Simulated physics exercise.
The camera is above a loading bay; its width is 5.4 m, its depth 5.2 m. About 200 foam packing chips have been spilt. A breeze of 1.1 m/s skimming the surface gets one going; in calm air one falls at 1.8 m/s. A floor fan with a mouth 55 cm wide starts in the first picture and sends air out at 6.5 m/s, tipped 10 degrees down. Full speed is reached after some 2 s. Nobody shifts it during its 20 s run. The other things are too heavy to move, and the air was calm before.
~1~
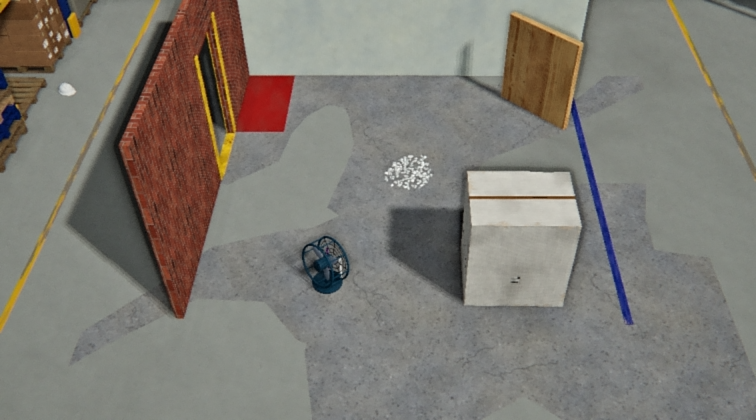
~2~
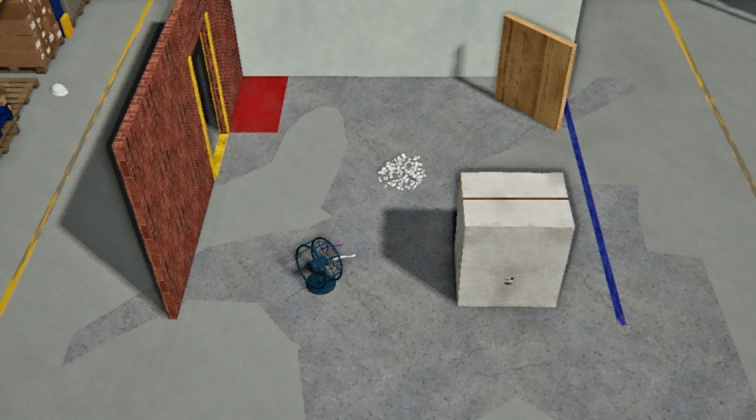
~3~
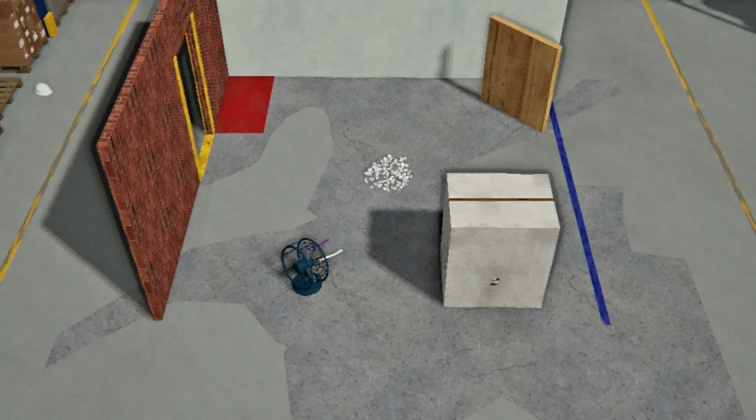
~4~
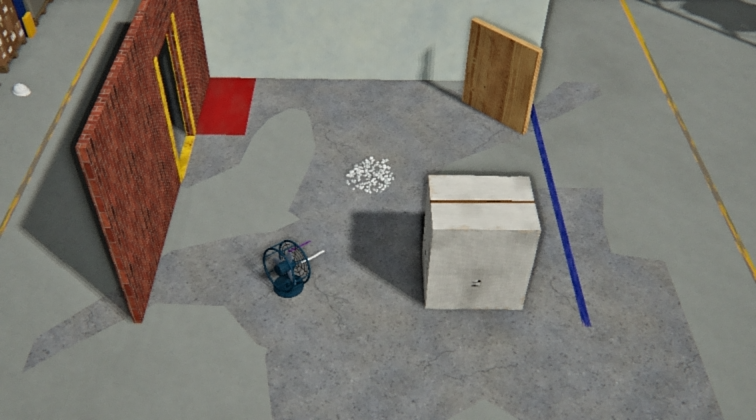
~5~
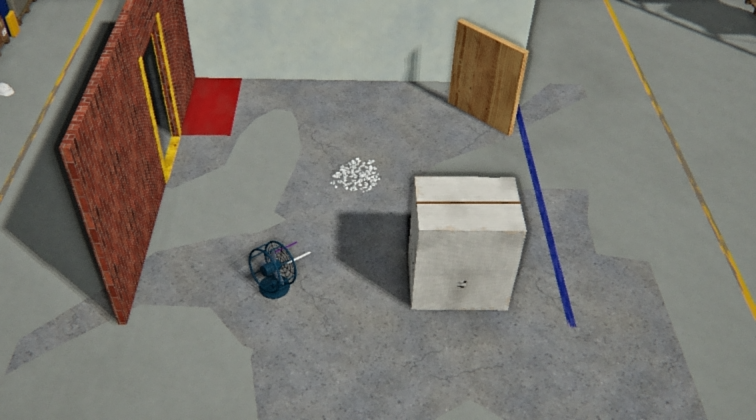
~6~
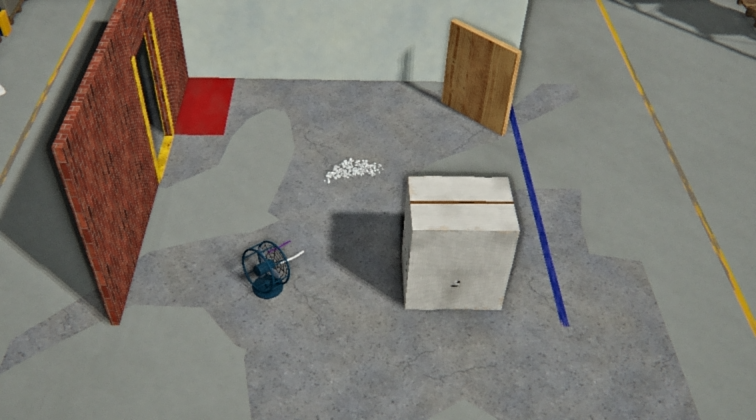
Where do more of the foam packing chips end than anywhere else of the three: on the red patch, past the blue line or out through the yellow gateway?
The blue one.
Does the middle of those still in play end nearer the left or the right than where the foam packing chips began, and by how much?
Towards the right, some 0.8 m.
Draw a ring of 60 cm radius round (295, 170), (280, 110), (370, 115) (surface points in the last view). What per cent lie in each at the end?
In turn about 0 %, 0 %, 15 %.
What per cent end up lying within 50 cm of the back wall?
About 60 %.
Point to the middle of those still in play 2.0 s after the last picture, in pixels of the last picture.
At about (420, 103).
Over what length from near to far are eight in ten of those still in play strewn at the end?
About 0.8 m.
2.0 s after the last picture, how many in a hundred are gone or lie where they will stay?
About 0 %.
Then, 2.0 s after the last picture, 100 % are on the move or not yet settled, 0 % are past the blue line, 0 % on the red patch and 0 % out through the yellow gateway; the middle of those still in play is near (420, 103).
Then, 4.4 s after the last picture, 94 % are on the move or not yet settled, 2 % are past the blue line, 0 % on the red patch and 0 % out through the yellow gateway; the middle of those still in play is near (415, 82).
Then, 9.0 s after the last picture, 91 % are on the move or not yet settled, 21 % are past the blue line, 0 % on the red patch and 0 % out through the yellow gateway; the middle of those still in play is near (409, 83).
Then, 18.0 s after the last picture, at the end, 30 % are past the blue line, 0 % on the red patch and 0 % out through the yellow gateway; the middle of those still in play is near (398, 82).
